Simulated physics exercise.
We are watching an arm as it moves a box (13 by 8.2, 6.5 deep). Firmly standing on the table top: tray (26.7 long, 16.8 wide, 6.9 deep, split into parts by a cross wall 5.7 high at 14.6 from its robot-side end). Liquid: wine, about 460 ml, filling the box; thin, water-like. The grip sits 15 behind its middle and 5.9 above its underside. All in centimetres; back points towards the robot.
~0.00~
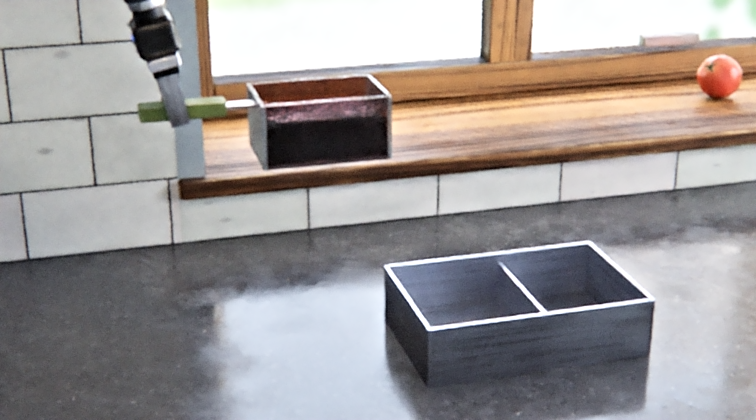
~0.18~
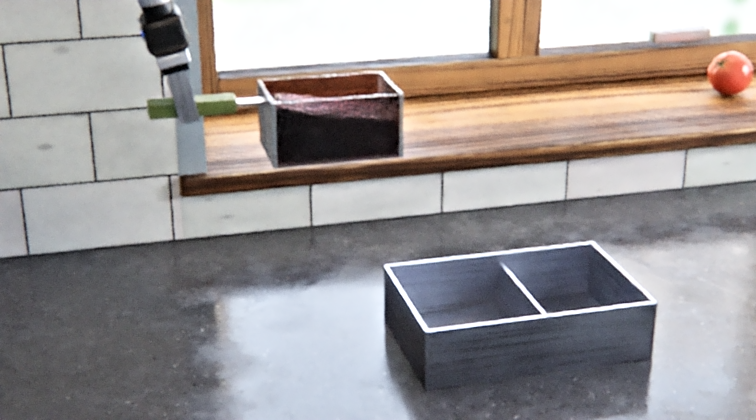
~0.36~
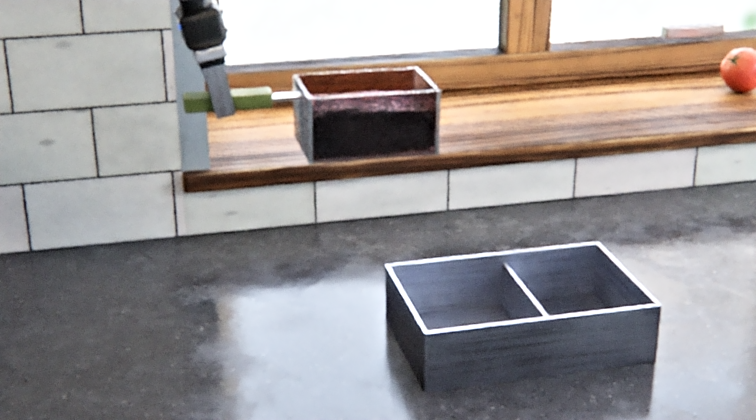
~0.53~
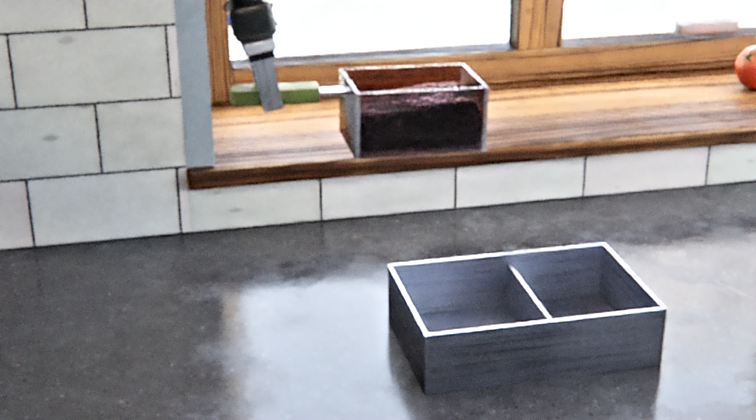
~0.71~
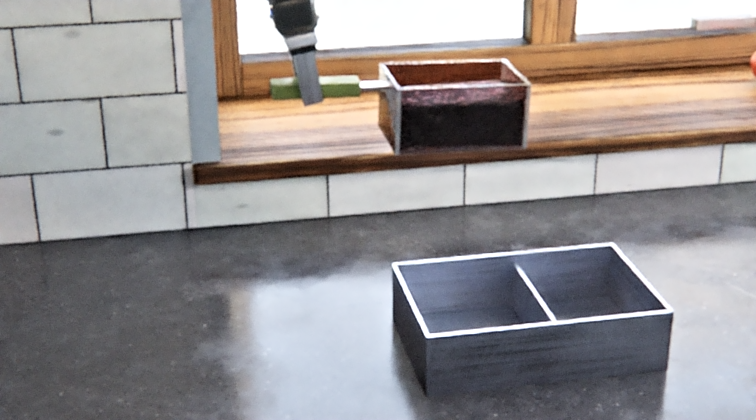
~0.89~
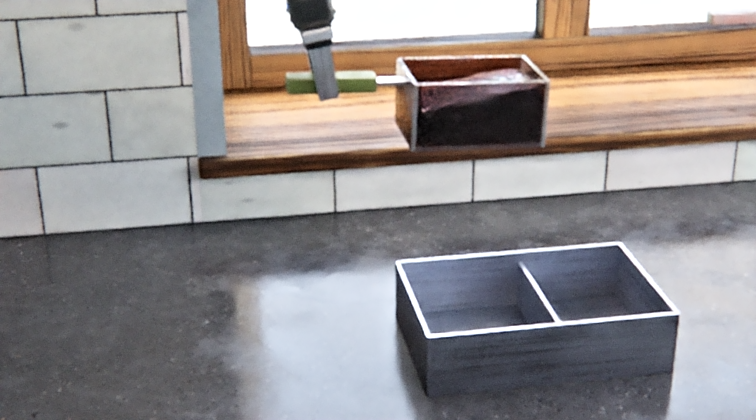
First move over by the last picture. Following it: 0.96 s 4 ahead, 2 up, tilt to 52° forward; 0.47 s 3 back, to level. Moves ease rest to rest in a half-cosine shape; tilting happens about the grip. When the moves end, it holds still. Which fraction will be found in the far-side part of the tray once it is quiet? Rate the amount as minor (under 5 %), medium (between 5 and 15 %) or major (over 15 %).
Rated major, over 15 %.
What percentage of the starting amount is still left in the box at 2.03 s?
50 per cent, roughly.
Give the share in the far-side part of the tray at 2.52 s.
I'd say close to 35 in a hundred.
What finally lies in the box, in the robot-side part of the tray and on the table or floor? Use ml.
I'd estimate close to 230, 50 and 10 ml respectively.
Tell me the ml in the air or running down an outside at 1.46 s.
Volume outside the vessels: Near 40 ml.
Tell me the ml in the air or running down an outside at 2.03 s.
I'd say around 10 ml.
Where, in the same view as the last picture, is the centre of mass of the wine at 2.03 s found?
Around (526, 252).
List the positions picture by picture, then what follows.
Box floor at (319, 148), level; upper third of the wine around (318, 115), from x 255 to 385, top at y 100; 460 ml in the box, in the first picture.
Box floor at (330, 146), level; upper third of the wine around (311, 112), from x 265 to 395, top at y 95, in the second picture.
Box floor at (365, 142), level; upper third of the wine around (362, 108), from x 300 to 435, top at y 90, in the third picture.
Box floor at (411, 137), tilted 1° forward; upper third of the wine around (421, 103), from x 345 to 480, top at y 85, in the fourth picture.
Box floor at (451, 133), tilted 2° forward; upper third of the wine around (454, 99), from x 385 to 520, top at y 80, in the fifth picture.
Box floor at (468, 130), tilted 2° forward; upper third of the wine around (490, 93), from x 400 to 545, top at y 70; 460 ml in the box, in the sixth picture.
After 1.46 s, tilted 34° forward, liquid up to 24 above the table; 420 ml in the box, 45 ml in the air or running down outside.
After 2.03 s, tilted 35° forward, liquid up to 36 above the table; 230 ml in the box, 165 ml in the far-side part, 55 ml in the robot-side part, 10 ml in the air or running down outside.
After 2.52 s, level, liquid up to 33 above the table; 230 ml in the box, 170 ml in the far-side part, 50 ml in the robot-side part, 10 ml on the table or floor.
After 3.32 s, level, liquid up to 31 above the table; 230 ml in the box, 170 ml in the far-side part, 50 ml in the robot-side part, 10 ml on the table or floor.
At rest, 230 ml in the box, 170 ml in the far-side part, 50 ml in the robot-side part, 10 ml on the table or floor. That is 37 % in the far-side part of the tray.
